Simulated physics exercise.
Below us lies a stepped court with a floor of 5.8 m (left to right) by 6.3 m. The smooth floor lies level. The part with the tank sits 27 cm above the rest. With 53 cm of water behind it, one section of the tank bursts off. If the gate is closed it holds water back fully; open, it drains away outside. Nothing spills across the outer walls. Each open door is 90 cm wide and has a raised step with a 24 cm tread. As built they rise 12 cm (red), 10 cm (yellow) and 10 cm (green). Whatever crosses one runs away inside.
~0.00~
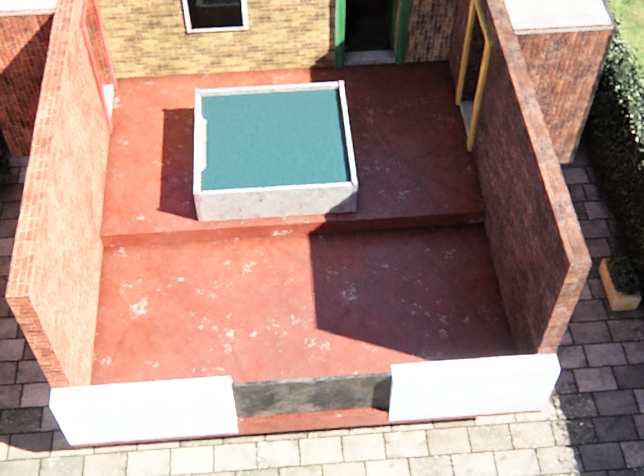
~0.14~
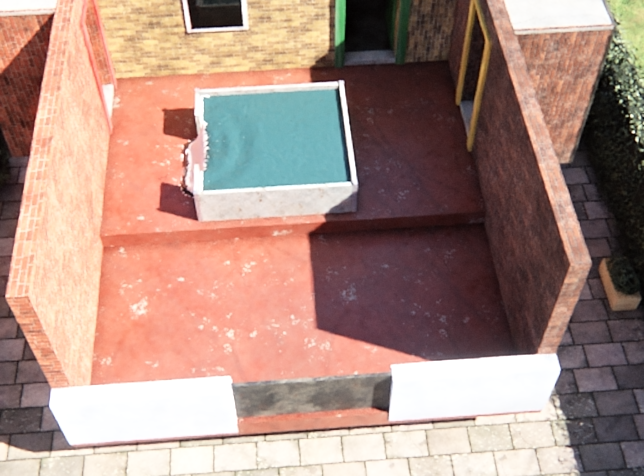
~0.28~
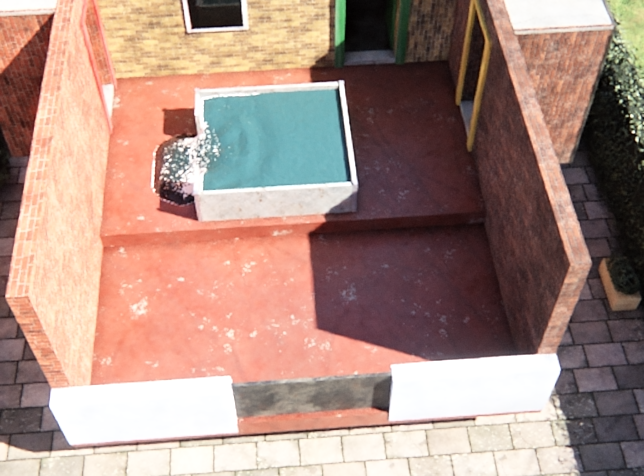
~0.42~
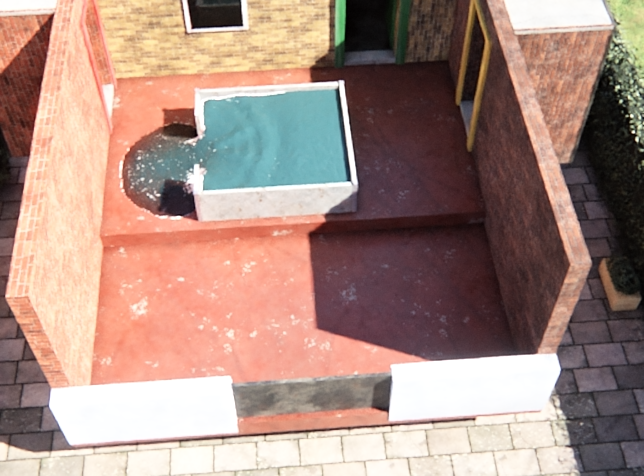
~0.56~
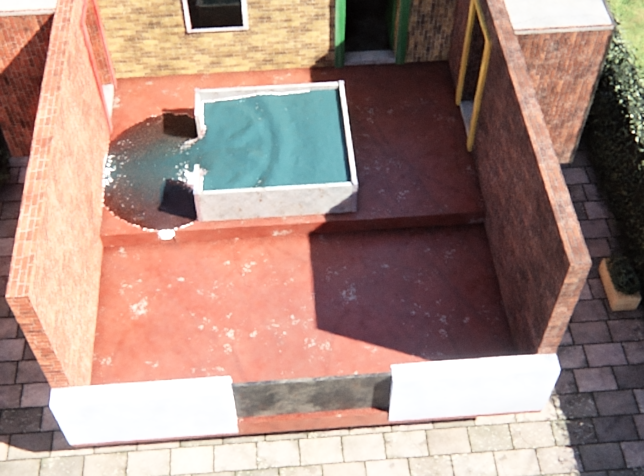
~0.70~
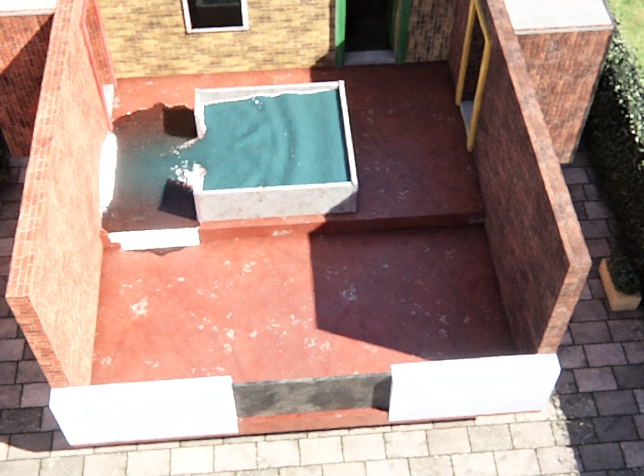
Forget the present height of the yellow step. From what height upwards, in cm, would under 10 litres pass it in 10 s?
Some 6.5 cm above the ground.
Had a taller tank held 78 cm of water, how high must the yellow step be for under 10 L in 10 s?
About 10.5 cm.
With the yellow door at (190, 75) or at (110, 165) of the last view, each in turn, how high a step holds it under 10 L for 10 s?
About 12.0 and 32 cm.
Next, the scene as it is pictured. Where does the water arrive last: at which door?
Last comes the yellow one.
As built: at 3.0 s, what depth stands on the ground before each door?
In cm: Red 19, yellow 0, green 0.
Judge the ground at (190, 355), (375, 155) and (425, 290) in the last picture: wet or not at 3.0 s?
In that order: Wet, still dry, not reached.
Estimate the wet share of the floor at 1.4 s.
Near 15 per cent is wet.
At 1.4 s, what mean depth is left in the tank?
About 40 cm.
After 1.4 s water covers 15 % of the floor, deepest (36 cm) near (106, 178); it has not reached the yellow door.
After 3.0 s water covers 40 % of the floor, deepest (31 cm) near (115, 84); it has not reached the yellow door.
After 10.0 s water covers 95 % of the floor, deepest (13 cm) near (443, 392); 7 cm at the yellow door, 0 litres in over its 10 cm step.
At the yellow door as built, the water arrived by 4.6 s and peaked near 9 cm at 8.2 s.
Run again over the same 10 s with other heights there, 15 litres in over 6 cm, 3 litres over 8 cm. The limit of 10 litres is kept from about 6.5 cm up.
